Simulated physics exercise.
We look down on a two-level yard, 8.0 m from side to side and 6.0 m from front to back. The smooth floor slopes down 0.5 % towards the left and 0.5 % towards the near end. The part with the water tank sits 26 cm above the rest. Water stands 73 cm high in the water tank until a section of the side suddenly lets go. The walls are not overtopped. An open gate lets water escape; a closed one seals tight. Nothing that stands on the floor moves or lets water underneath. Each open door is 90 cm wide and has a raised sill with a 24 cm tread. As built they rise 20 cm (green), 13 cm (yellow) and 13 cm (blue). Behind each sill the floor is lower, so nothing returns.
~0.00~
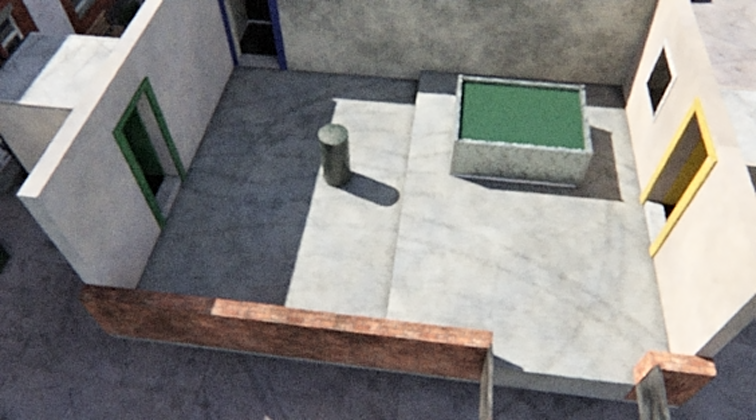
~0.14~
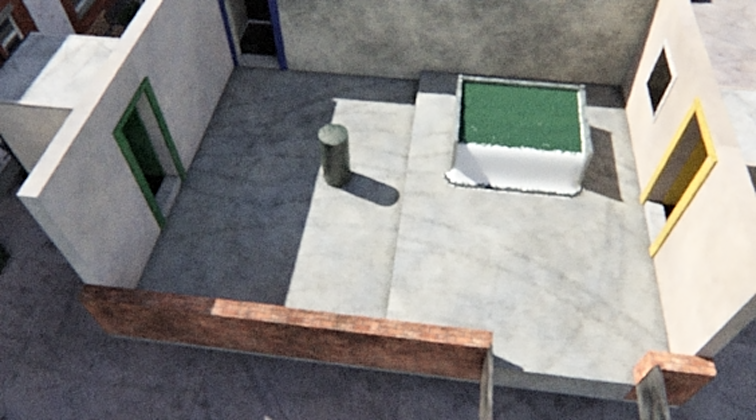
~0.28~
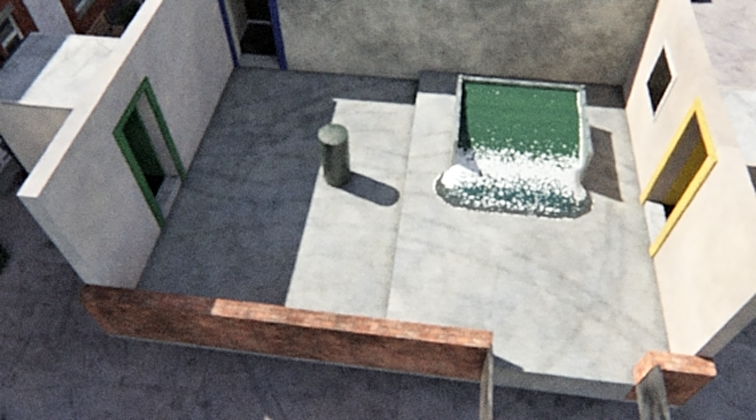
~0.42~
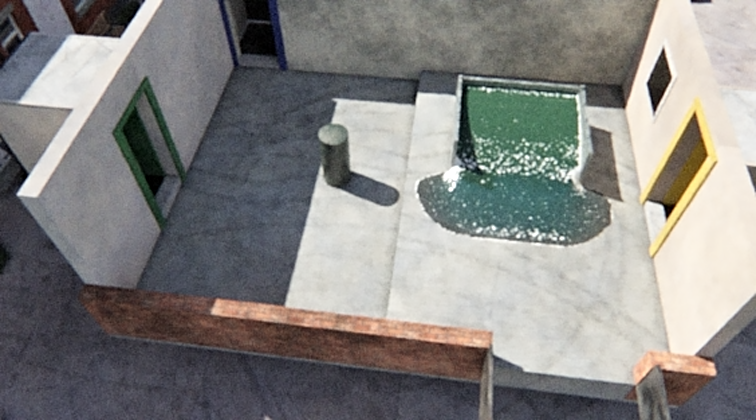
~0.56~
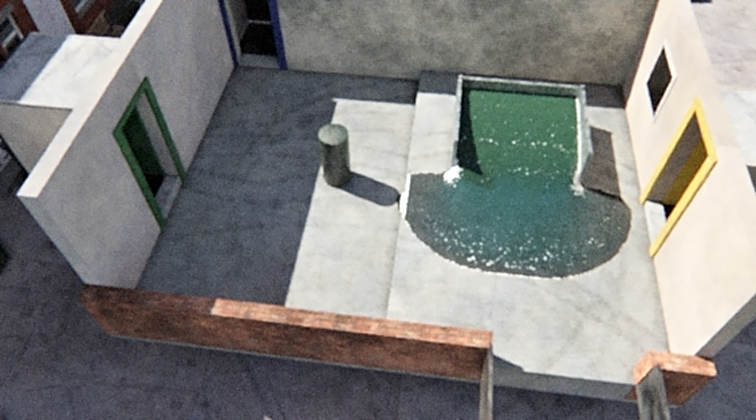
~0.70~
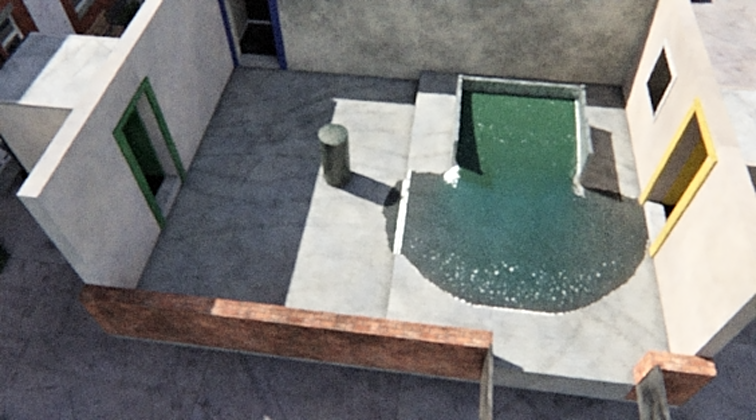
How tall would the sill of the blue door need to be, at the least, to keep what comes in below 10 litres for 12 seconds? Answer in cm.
Close to 6.5 cm is just enough.
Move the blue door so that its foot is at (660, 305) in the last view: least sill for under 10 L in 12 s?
Roughly 10.5 cm.
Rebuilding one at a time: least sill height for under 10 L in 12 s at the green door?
Roughly 6.0 cm at green.
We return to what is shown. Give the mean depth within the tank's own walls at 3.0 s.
Roughly 11 cm on average.
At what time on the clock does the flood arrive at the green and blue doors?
Arrival: Green 3.6 s, blue 6.0 s.
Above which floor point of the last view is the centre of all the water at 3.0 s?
Around (463, 252).
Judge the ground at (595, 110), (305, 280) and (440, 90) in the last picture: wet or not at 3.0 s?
In turn: Not reached, wet, dry.
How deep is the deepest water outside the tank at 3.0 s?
Up to some 24 cm.
After 1.4 s water covers 35 % of the floor, deepest (36 cm) near (471, 348); it has not reached the blue door.
After 3.0 s water covers 40 % of the floor, deepest (24 cm) near (125, 314); it has not reached the blue door.
After 12.0 s water covers 80 % of the floor, deepest (6 cm) near (125, 314); 5 cm at the blue door, 0 litres in over its 13 cm sill.
At the blue door as built, the water arrived by 6.0 s and peaked near 9 cm at 6.6 s.
Run again over the same 12 s with other heights there, 17 litres in over 5.5 cm, 3 litres over 7.5 cm. The limit of 10 litres is kept from about 6.5 cm up.
